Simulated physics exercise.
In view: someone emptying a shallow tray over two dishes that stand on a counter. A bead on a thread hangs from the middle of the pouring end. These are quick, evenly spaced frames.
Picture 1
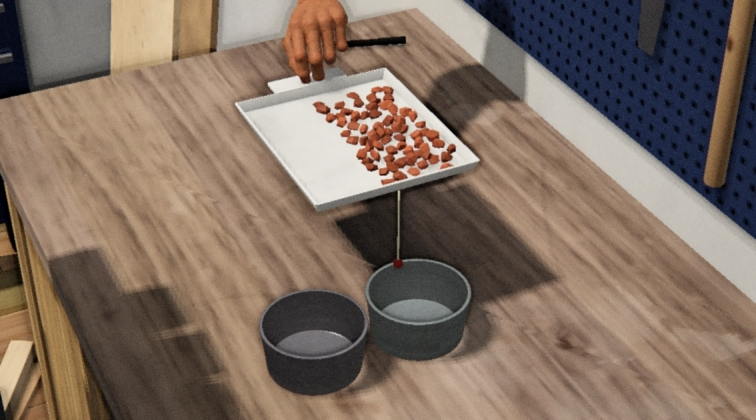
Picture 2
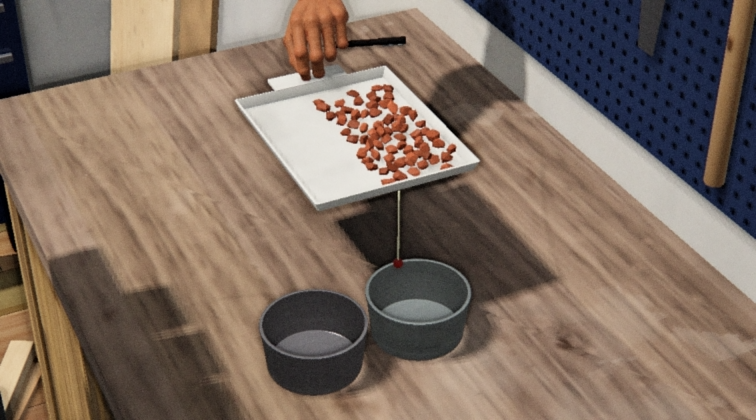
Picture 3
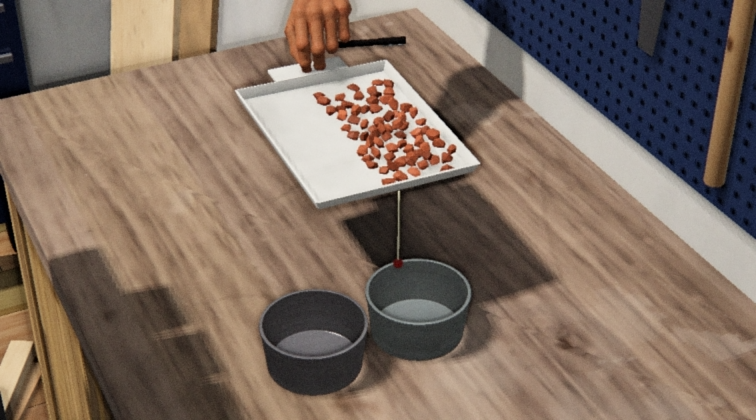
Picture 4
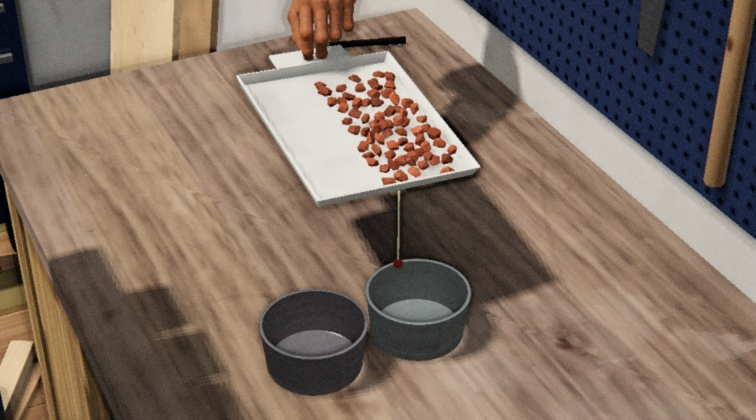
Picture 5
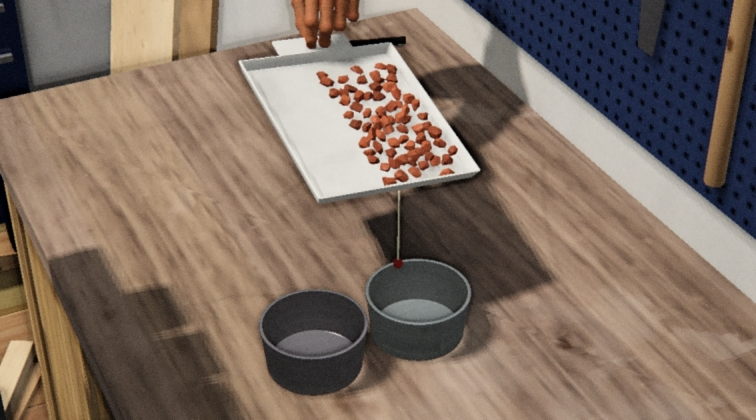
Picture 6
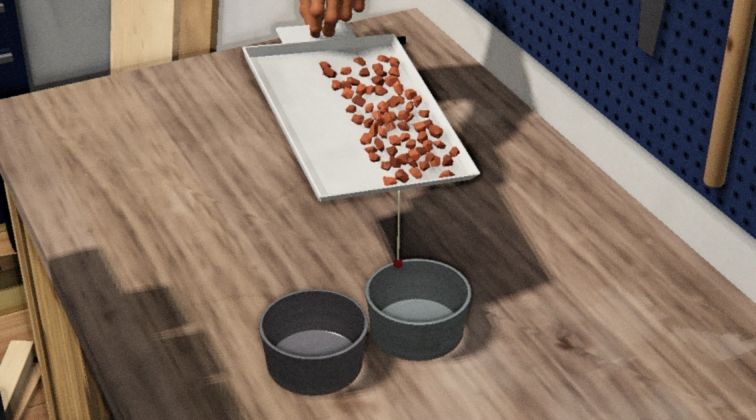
The video shows a hand holding a shallow white tray of reddish-brown bits above two dark round dishes on a wooden surface, gradually raising the tray's far end as its near edge tilts slightly down toward the right.
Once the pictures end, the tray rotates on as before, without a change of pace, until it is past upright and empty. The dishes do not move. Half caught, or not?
Caught overall: Under half.
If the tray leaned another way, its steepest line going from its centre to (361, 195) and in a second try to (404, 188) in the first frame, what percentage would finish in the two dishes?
In turn 90 and 70 in a hundred.
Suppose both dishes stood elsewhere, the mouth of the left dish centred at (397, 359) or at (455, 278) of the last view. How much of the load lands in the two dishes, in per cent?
In turn 0 and 70 in a hundred.
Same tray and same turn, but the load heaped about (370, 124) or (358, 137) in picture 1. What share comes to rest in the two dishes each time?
The first gives 20 %, the second 30 %.
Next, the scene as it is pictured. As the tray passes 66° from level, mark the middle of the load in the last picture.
Around (443, 147).
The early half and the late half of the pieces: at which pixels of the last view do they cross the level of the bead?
Early half (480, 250), late half (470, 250).
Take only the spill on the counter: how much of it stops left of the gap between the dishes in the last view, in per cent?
About 0 per cent.
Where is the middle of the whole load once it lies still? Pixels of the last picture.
Close to (485, 300).
Soon after the last picture, tray tipped steeply; nearly all on the tray; a stray few outside both; a stray few in the air.
A little later, tray tipped past a quarter turn; about a quarter in the right dish; most outside both; a stray few in the air.
Later still, tray tipped past a quarter turn; about a quarter in the right dish; most outside both.
At rest, tray tipped past a quarter turn; none in the left dish; about a quarter in the right dish; most outside both.
